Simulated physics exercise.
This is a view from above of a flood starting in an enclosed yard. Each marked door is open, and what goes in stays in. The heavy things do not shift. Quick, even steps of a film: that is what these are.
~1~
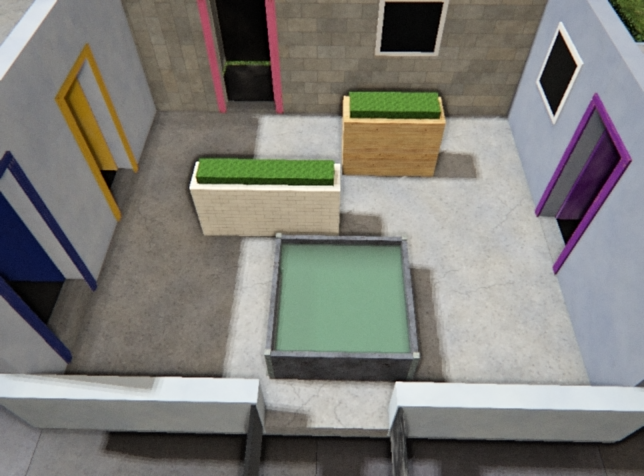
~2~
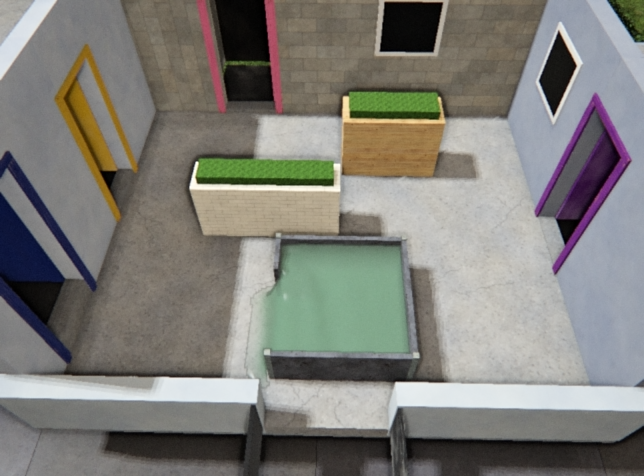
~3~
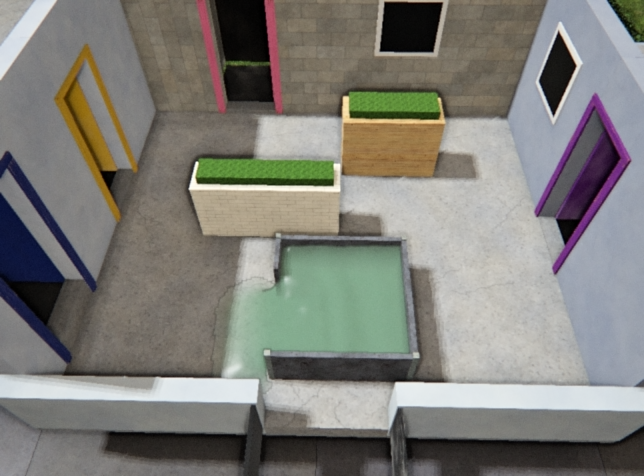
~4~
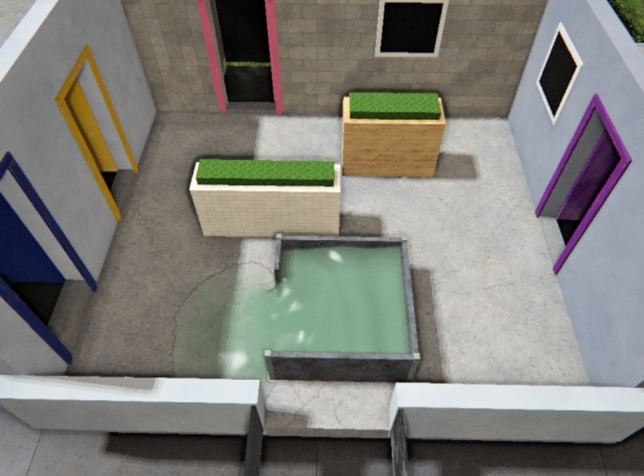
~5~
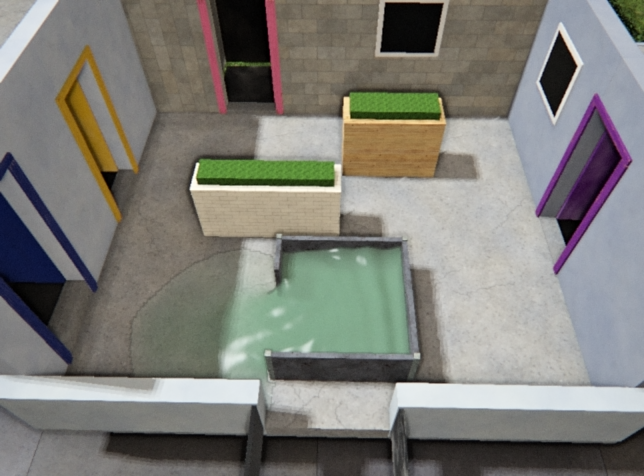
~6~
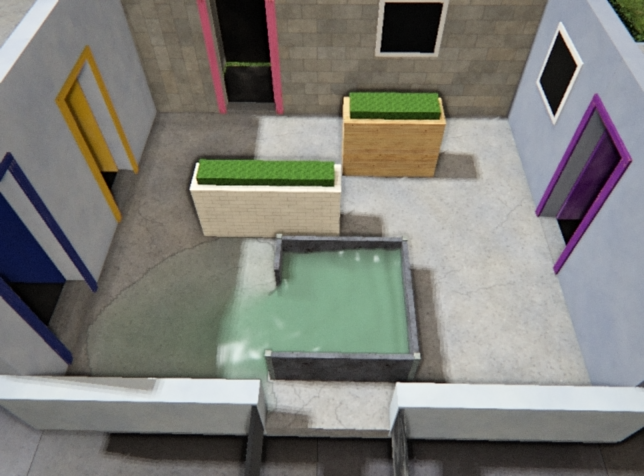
A water tank in a walled yard opens on its left side, and green water spreads leftward.
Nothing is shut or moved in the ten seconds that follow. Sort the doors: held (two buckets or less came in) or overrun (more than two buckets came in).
Sorted: Pink door overrun, yellow door held, purple door held, blue door held.
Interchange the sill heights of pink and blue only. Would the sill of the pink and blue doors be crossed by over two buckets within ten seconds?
I reckon pink remains short and blue crosses the line.
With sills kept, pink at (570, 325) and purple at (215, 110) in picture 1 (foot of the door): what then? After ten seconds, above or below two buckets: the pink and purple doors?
Here the pink door stays within the limit while the purple door tops the limit.
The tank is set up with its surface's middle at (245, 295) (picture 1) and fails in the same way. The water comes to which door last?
Note: The purple one.
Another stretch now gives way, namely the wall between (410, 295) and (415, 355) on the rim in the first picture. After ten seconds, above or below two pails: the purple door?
Result - purple door: Beyond the limit.
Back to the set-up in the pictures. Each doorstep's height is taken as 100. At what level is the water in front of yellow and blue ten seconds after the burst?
About 60 %, then 20 %.
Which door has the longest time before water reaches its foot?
My answer: The purple-painted one.
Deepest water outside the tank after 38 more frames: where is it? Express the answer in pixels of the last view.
Around (146, 146).
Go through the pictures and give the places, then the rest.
The first frame shows still water in the water tank at (341, 295).
In the second frame, the front is at (260, 379), out from the gap at (277, 325).
In the third frame, water pours out at (277, 327) and has run to a hidden place.
In the fourth frame, the front is at (185, 311), out from the gap at (278, 328).
In the fifth frame, the front is at (142, 319), out from the gap at (278, 328).
In the sixth frame, water pours out at (278, 328) and has run to (95, 348).
A moment on, water covers 20 % of the floor; the pink door not reached, the yellow door not reached, the purple door not reached, the blue door wet at the sill, nothing in.
Next, water covers 25 % of the floor; the pink door not reached, the yellow door wet at the sill, nothing in, the purple door not reached, the blue door wet at the sill, nothing in.
Then, water covers 40 % of the floor; the pink door not reached, the yellow door wet at the sill, nothing in, the purple door not reached, the blue door wet at the sill, nothing in.
Later, water covers 60 % of the floor; the pink door over two buckets in, the yellow door wet at the sill, nothing in, the purple door not reached, the blue door wet at the sill, nothing in.
In the end, water covers 85 % of the floor; the pink door over two buckets in, the yellow door wet at the sill, nothing in, the purple door wet at the sill, nothing in, the blue door wet at the sill, nothing in.
